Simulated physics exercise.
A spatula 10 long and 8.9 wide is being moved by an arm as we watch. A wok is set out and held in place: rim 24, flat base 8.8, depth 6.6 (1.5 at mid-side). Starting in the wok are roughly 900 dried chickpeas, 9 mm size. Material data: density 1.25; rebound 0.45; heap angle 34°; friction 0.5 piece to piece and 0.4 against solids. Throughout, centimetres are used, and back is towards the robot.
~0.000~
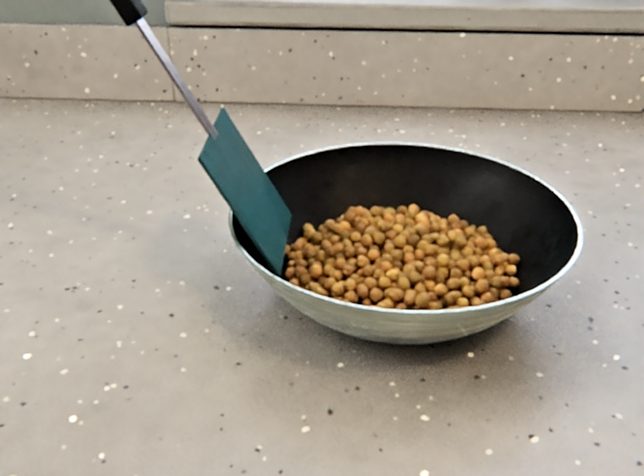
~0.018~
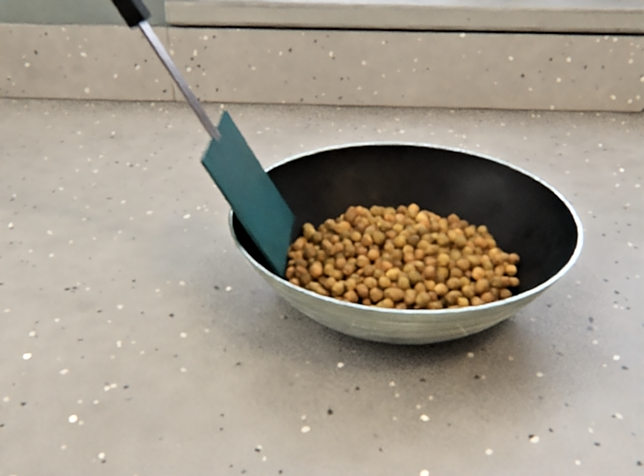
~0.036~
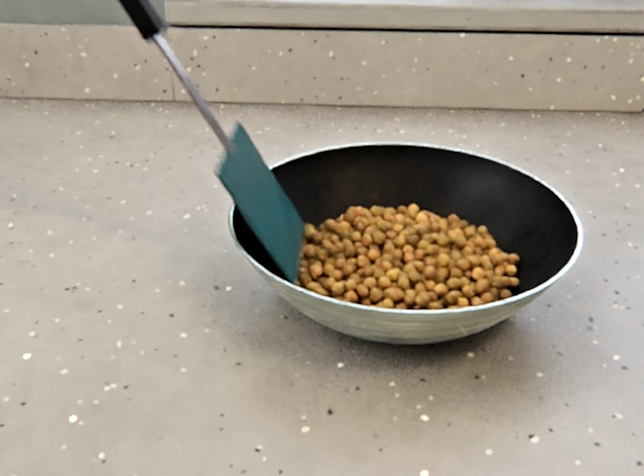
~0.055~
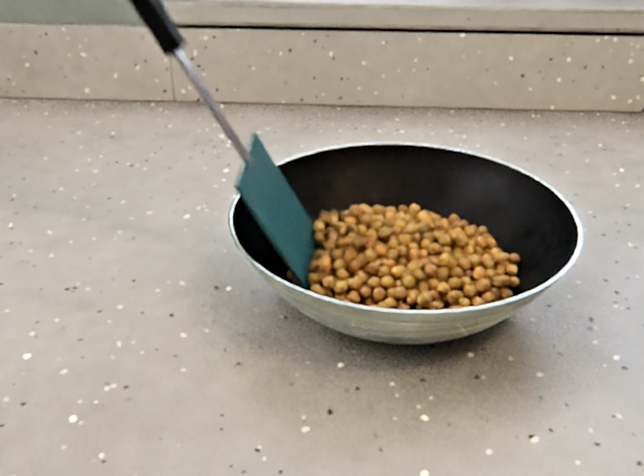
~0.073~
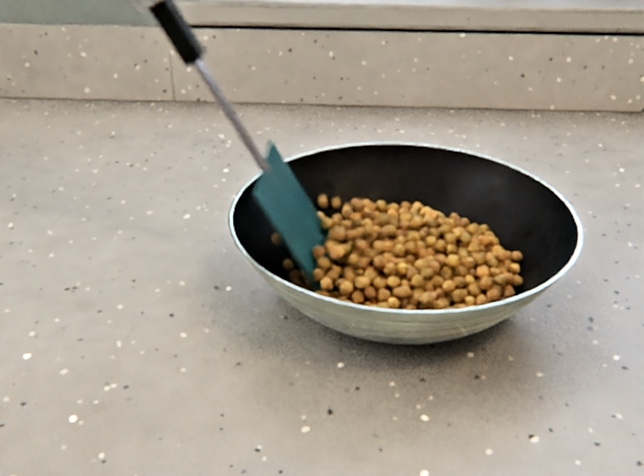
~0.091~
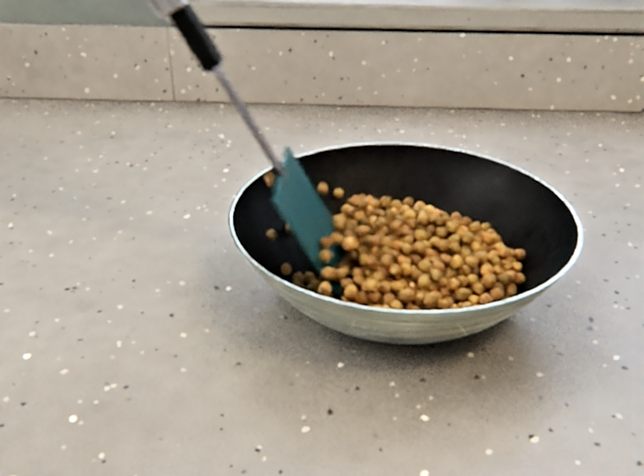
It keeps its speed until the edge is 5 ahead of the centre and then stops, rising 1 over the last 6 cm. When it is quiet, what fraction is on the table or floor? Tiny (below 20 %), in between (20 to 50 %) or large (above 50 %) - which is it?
Tiny, so below 20 %.
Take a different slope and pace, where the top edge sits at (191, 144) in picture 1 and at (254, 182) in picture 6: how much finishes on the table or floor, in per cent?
Close to 0 in a hundred.
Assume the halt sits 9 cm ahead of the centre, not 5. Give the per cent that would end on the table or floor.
It would be near 45 per cent.
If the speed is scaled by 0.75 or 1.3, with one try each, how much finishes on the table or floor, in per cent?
Roughly 0 % and roughly 5 %.
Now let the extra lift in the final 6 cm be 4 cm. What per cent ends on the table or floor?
I'd say close to 5 per cent.
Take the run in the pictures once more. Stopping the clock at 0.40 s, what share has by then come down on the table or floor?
Fraction noted: Close to 5 per cent.
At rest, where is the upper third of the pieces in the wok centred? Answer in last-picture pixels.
You'll find it at about (510, 233).
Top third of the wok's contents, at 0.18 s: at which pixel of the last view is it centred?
(476, 240).
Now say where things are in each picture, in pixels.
Spatula top edge at (211, 131), sloping 61°; upper third of the load around (397, 255), from x 285 to 515, top at y 210; 900 in the wok, in the first frame.
Spatula top edge at (214, 134), sloping 61°; upper third of the load around (397, 255), from x 285 to 515, top at y 210, in the second frame.
Spatula top edge at (228, 145), sloping 61°; upper third of the load around (399, 255), from x 285 to 515, top at y 210, in the third frame.
Spatula top edge at (246, 158), sloping 61°; upper third of the load around (397, 253), from x 280 to 515, top at y 210, in the fourth frame.
Spatula top edge at (264, 166), sloping 61°; upper third of the load around (401, 250), from x 275 to 515, top at y 200, in the fifth frame.
Spatula top edge at (281, 172), sloping 61°; upper third of the load around (406, 250), from x 270 to 520, top at y 180; 900 in the wok, in the sixth frame.
After 0.14 s, sloping 61°, highest piece 12 above the table; 899 in the wok, 1 on the blade or in flight.
After 0.18 s, sloping 61°, highest piece 13 above the table; 899 in the wok, 1 on the blade or in flight.
After 0.40 s, sloping 61°, highest piece 7 above the table; 867 in the wok, 24 on the table or floor, 9 on the blade or in flight.
After 1.45 s, sloping 61°, highest piece 7 above the table; 866 in the wok, 34 on the table or floor.
At rest, 866 in the wok, 34 on the table or floor. That is 4 % on the table or floor.
